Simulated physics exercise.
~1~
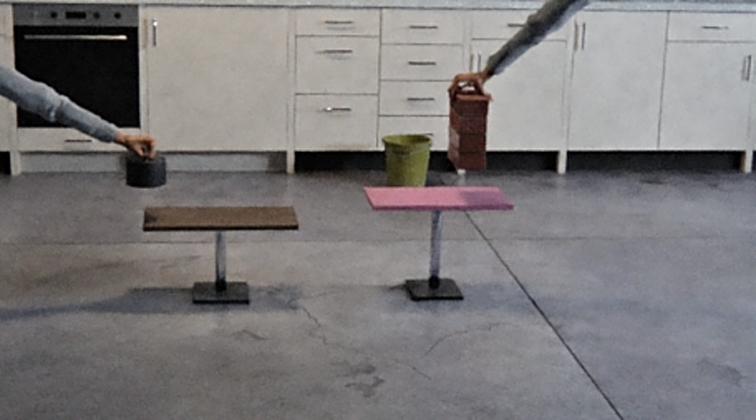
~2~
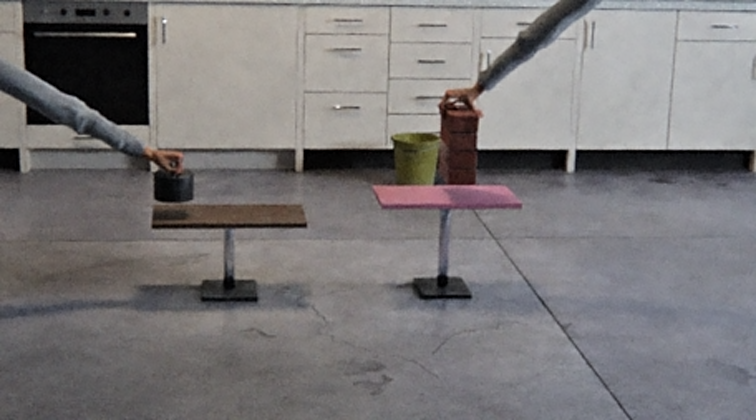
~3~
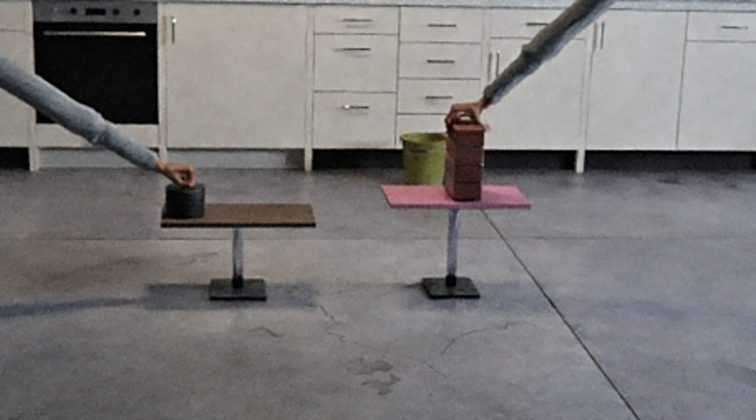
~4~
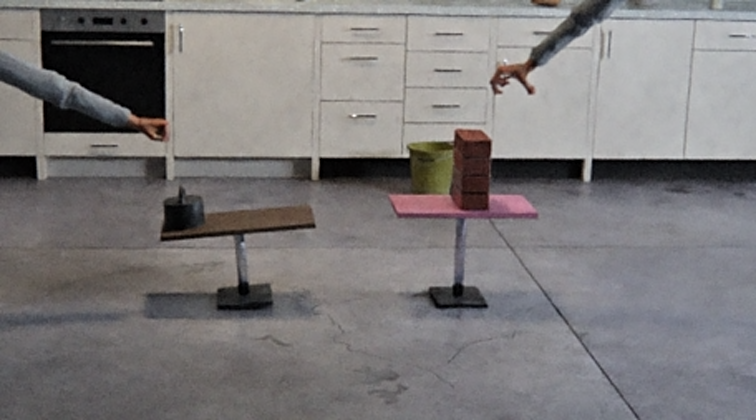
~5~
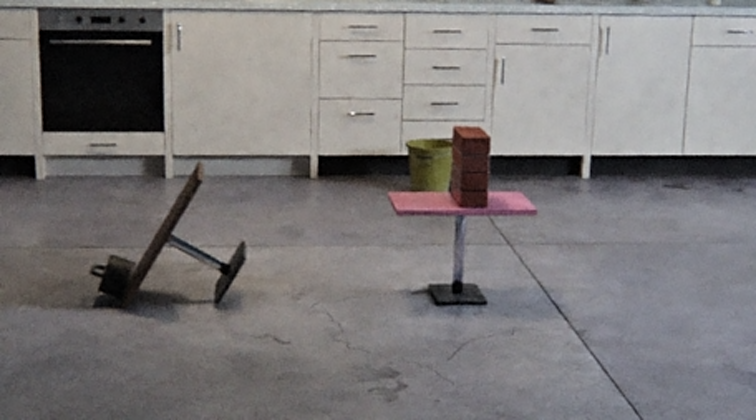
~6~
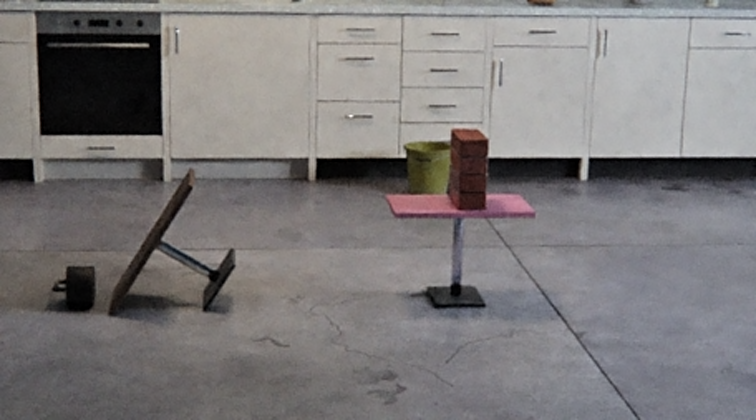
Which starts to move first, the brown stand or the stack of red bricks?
The stack of red bricks moves first, as a hand lowers it onto the pink table. The brown stand tips over only later, after the hands let go.
